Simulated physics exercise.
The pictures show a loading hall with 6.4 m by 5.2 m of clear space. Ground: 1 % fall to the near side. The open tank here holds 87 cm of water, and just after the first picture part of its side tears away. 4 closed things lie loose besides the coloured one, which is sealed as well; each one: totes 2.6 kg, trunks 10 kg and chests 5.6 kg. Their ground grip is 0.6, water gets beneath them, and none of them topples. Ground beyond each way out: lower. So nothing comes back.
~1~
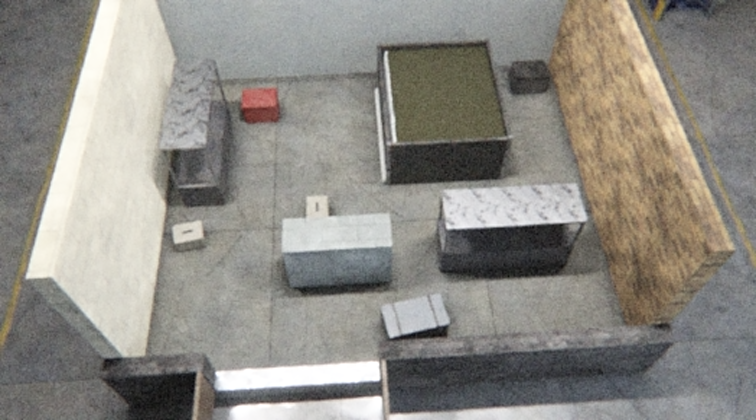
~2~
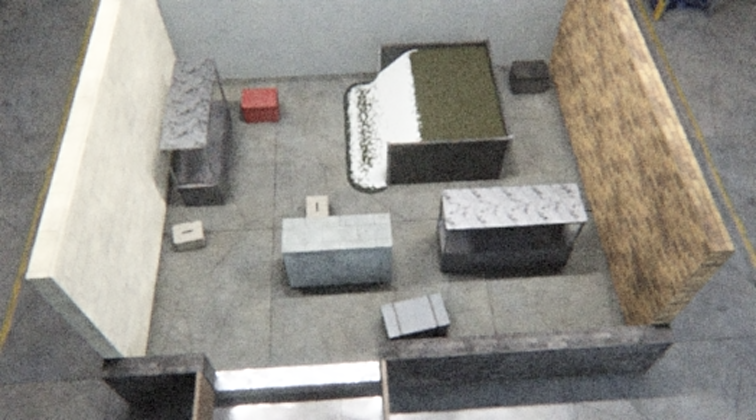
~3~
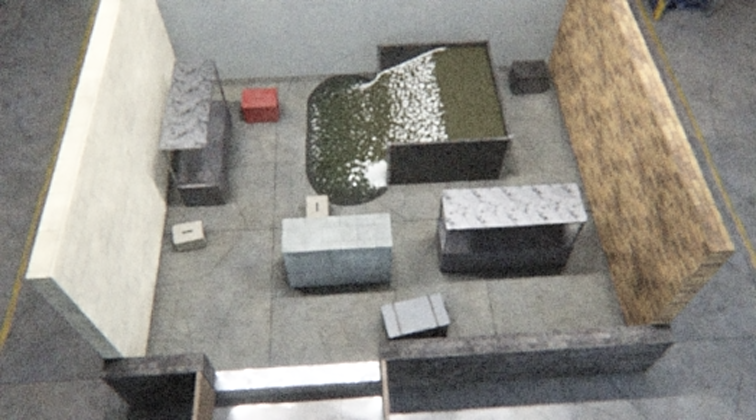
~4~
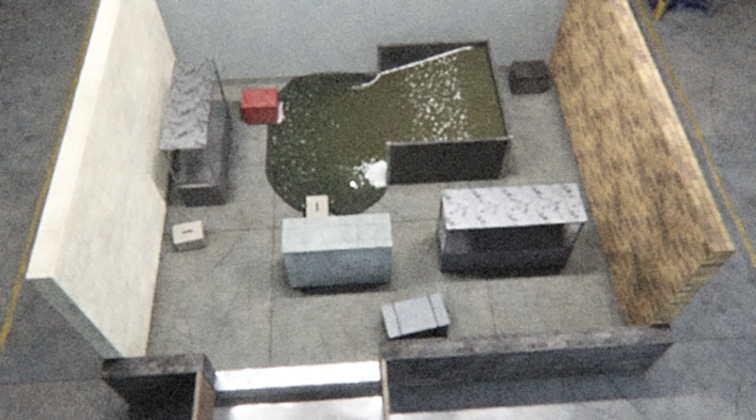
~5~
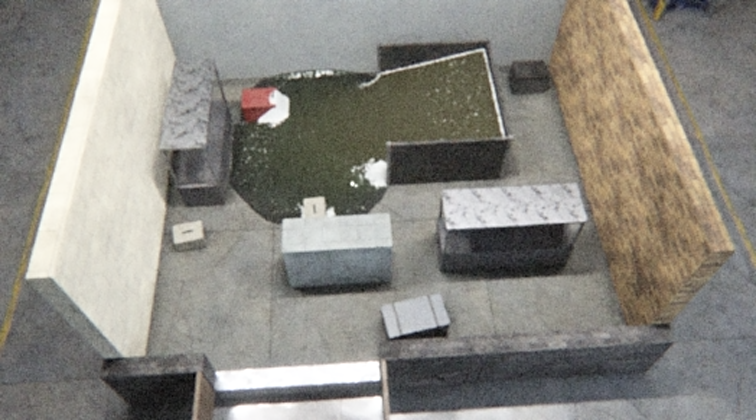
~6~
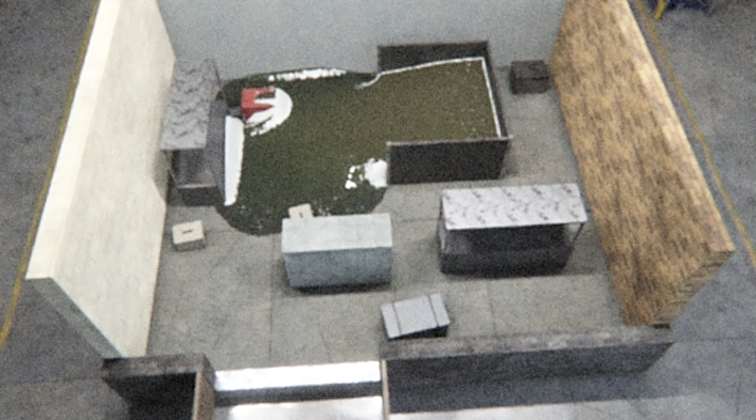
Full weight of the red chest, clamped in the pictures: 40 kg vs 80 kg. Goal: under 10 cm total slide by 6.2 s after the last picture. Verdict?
Result: Both fail.
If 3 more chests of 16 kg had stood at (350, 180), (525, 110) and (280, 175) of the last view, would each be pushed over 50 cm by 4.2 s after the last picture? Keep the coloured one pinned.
Well, the first one's too far, the next one's not that far and the last one's too far.
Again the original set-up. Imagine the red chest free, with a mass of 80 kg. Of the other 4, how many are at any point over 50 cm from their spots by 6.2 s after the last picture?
I make that 4.
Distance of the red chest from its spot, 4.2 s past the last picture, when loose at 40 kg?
About 60 cm.
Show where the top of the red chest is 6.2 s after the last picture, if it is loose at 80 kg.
Roughly at (190, 92) in the last view.
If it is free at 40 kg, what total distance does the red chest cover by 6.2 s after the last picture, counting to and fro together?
It covers about 350 cm altogether.
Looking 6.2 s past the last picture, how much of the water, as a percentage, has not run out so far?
Around 72 % of the water.
Then, 0.6 s after the last picture the red chest would be 93 cm from its start with 40 kg and 24 cm from its start with 80 kg; 22 cm of water round it then.
Then, 2.3 s after the last picture the red chest would be 49 cm from its start with 40 kg and 114 cm from its start with 80 kg; 29 cm of water round it then.
Then, 4.2 s after the last picture the red chest would be 63 cm from its start with 40 kg and 114 cm from its start with 80 kg; 8 cm of water round it then.
Then, 6.2 s after the last picture the red chest would be 63 cm from its start with 40 kg and 114 cm from its start with 80 kg; 6 cm of water round it then.
